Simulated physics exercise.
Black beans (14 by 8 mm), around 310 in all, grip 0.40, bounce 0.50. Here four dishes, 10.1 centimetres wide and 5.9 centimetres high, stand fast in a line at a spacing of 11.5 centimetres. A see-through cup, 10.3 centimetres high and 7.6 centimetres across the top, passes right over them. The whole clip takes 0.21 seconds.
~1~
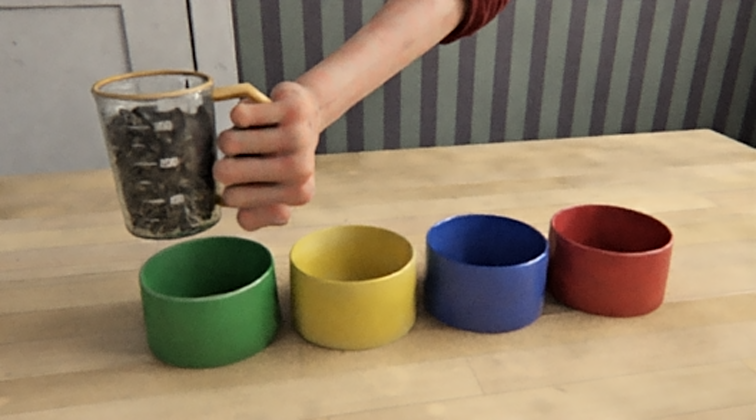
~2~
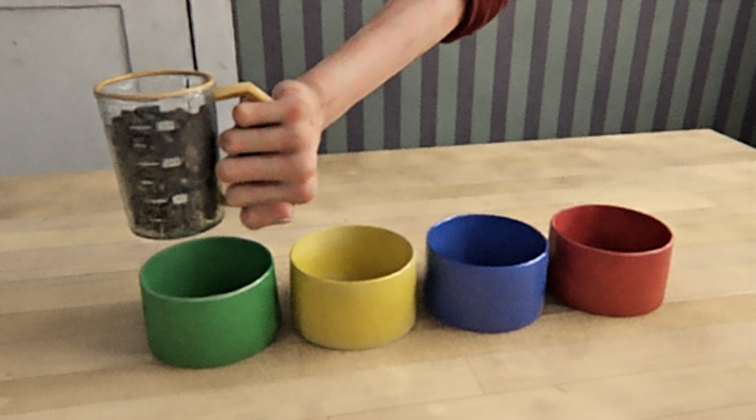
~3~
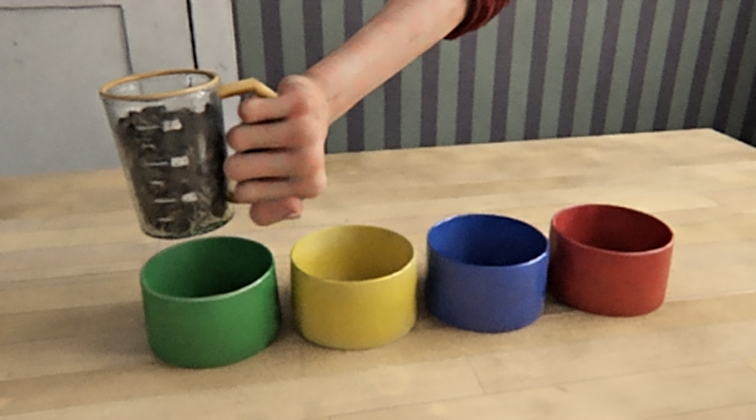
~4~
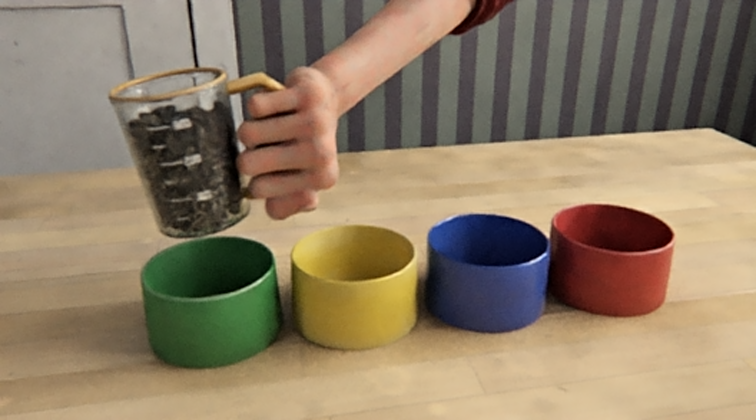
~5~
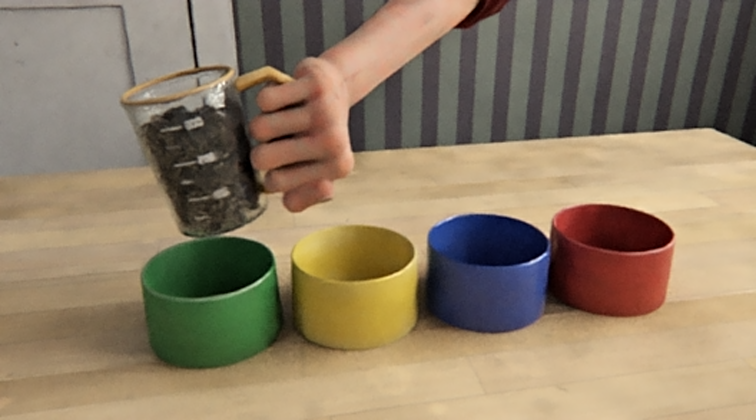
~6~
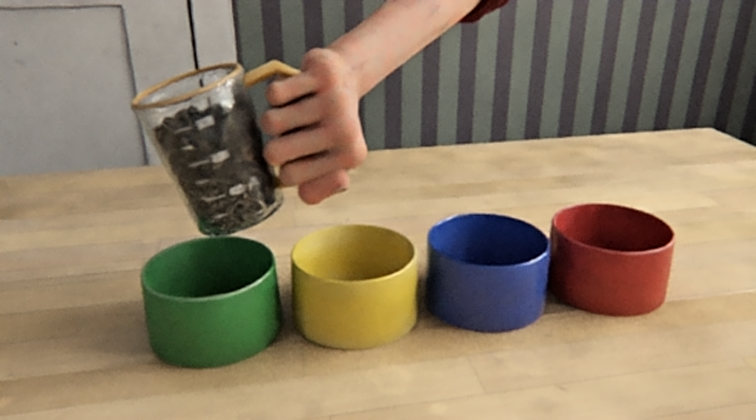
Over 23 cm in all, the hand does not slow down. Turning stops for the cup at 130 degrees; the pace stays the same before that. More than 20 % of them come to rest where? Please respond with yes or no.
Red no, blue no, green no, yellow yes, counter yes.
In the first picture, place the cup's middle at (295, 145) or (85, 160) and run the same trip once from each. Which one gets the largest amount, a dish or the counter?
The winner: Blue, then yellow.
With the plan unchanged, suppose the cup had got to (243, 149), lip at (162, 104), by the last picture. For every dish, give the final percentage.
In the end red holds 0, blue holds 0, green holds 0, yellow holds 70.
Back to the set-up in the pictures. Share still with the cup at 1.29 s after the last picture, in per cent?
Roughly 0 %.
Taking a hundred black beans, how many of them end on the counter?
I'd put it near 30 per cent.
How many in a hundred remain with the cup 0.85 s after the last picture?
Roughly 95 per cent, I'd say.
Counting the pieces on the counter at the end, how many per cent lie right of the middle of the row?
It's close to 40 in a hundred.
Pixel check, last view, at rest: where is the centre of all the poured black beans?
Once everything settles, the centre is around (367, 295).
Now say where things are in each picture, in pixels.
In the first picture, cup at (165, 155), tilt 0 degrees, lip at (96, 86), moved 0.0 cm; middle of the pieces at (172, 172); green dish at (208, 266); yellow dish at (353, 252); blue dish at (486, 239); red dish at (611, 228).
In the second picture, cup at (167, 155), tilt 1 degrees, lip at (98, 87), moved 0.2 cm; middle of the pieces at (174, 172).
In the third picture, cup at (175, 154), tilt 3 degrees, lip at (103, 89), moved 0.7 cm; middle of the pieces at (183, 171).
In the fourth picture, cup at (188, 153), tilt 7 degrees, lip at (113, 93), moved 1.5 cm; middle of the pieces at (196, 170).
In the fifth picture, cup at (202, 153), tilt 11 degrees, lip at (124, 98), moved 2.5 cm; middle of the pieces at (212, 168).
In the sixth picture, cup at (215, 151), tilt 16 degrees, lip at (134, 102), moved 3.5 cm; middle of the pieces at (226, 167); green dish at (209, 265); yellow dish at (354, 251); blue dish at (488, 239); red dish at (612, 227).
Then, 0.51 s after the last picture, tilt 70 degrees; cup holds 100 %.
Then, 0.85 s after the last picture, tilt 106 degrees; cup holds 95 %, yellow 5 %.
Then, 1.29 s after the last picture, tilt 130 degrees; cup holds 0 %, blue 5 %, yellow 65 %.
In the end, red 0 %, blue 0 %, green 0 %, yellow 65 %, counter 30 %.
